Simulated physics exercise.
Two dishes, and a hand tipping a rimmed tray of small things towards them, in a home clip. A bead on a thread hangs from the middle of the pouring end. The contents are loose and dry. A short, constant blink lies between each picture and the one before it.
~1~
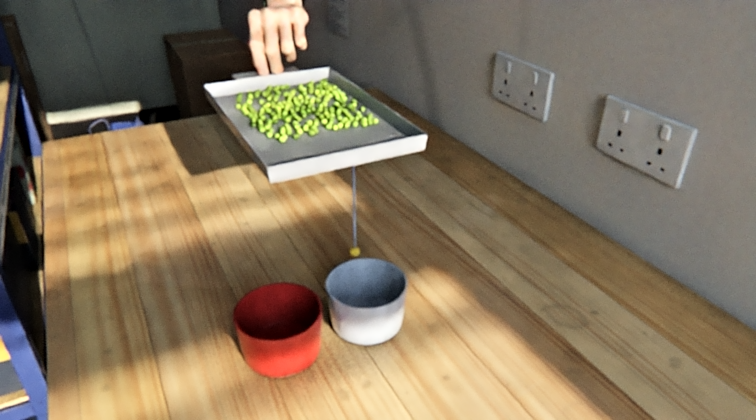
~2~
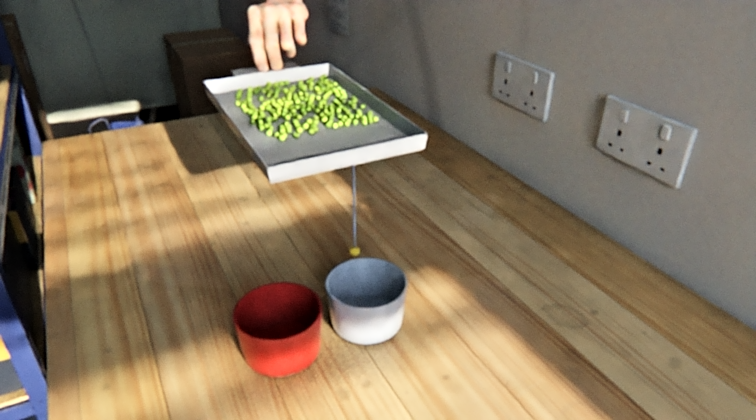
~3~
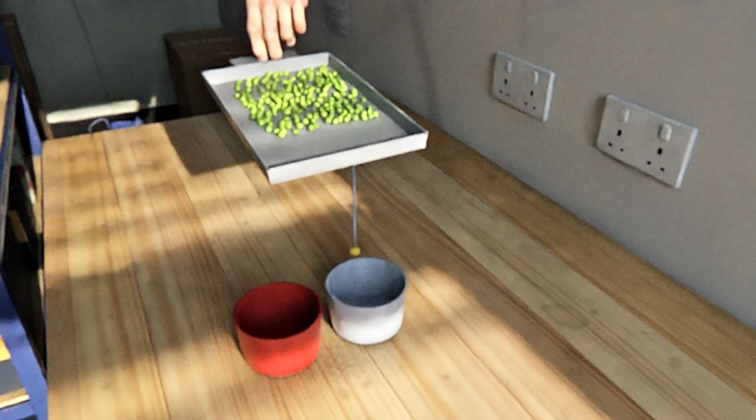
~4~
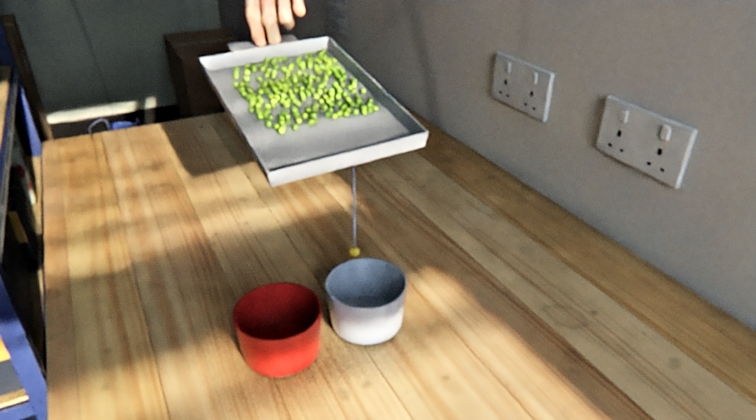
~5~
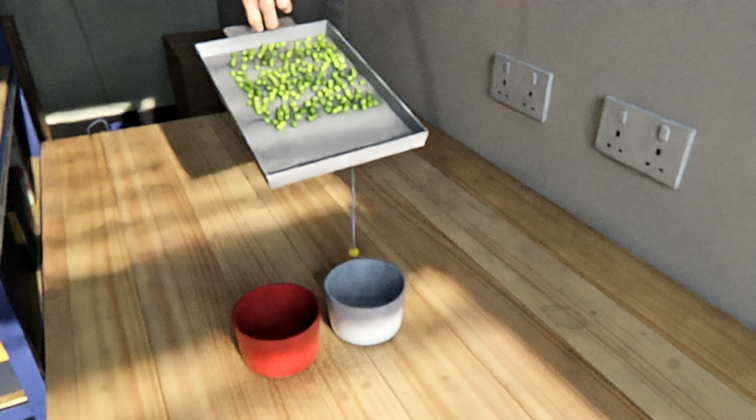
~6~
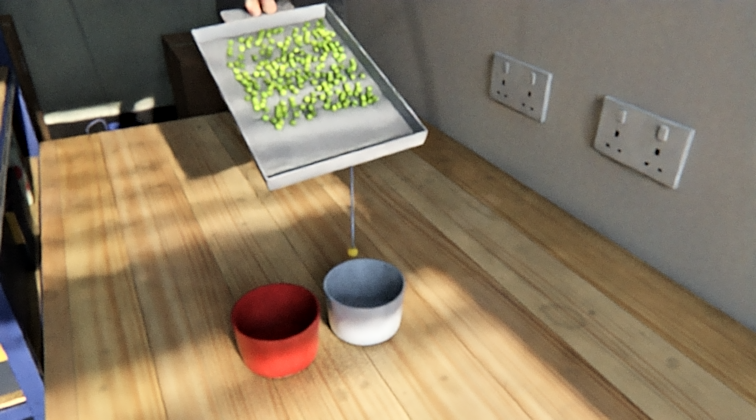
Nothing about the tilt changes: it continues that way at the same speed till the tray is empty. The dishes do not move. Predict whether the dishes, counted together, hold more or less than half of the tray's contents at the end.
The dishes gather above half.
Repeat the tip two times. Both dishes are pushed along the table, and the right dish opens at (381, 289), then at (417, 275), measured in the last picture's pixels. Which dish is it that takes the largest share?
The dish at left, then the dish at left.
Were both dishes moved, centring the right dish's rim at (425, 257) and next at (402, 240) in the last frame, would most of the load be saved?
First try: Lower than half; second try: Lower than half.
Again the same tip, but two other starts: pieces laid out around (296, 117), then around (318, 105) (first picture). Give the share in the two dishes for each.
70 and 80 per cent.
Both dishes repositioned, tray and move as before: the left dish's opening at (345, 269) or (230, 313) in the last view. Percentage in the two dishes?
That makes 10 per cent, followed by 60 per cent.
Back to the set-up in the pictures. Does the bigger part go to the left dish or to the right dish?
It's the one placed left that wins here.
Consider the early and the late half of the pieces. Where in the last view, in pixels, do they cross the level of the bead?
The opening part goes through (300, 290); what follows goes through (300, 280).
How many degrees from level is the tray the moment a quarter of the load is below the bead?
Around 70°, give or take.
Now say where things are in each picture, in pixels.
Corners of the pouring end at (269, 166) and (425, 134), level; middle of the load at (303, 108), dried peas; left dish at (294, 354); right dish at (385, 322); bead on its thread at (355, 252), in the first picture.
Corners of the pouring end at (269, 166) and (425, 133), level; middle of the load at (303, 105), in the second picture.
Corners of the pouring end at (270, 168) and (425, 132), tipped barely, lowest at the left corner; middle of the load at (302, 98), in the third picture.
Corners of the pouring end at (270, 171) and (426, 131), tipped a little, lowest at the left corner; middle of the load at (302, 88), in the fourth picture.
Corners of the pouring end at (269, 175) and (425, 131), tipped a little, lowest at the left corner; middle of the load at (300, 79), in the fifth picture.
Corners of the pouring end at (268, 178) and (425, 130), tipped clearly, lowest at the left corner; middle of the load at (299, 71), a small part on the move; left dish at (292, 355); right dish at (383, 322), in the sixth picture.
Soon, tray tipped steeply; about two thirds on the tray; a small part in the left dish; a stray few in the right dish; a stray few outside both; about a quarter in the air.
A while on, tray tipped past a quarter turn; about half on the tray; about a quarter in the left dish; a small part outside both; a small part in the air.
Towards the end, tray tipped past a quarter turn; about two thirds in the left dish; about a quarter in the right dish; about a quarter outside both.
Finally, tray tipped past a quarter turn; about two thirds in the left dish; about a quarter in the right dish; about a quarter outside both.
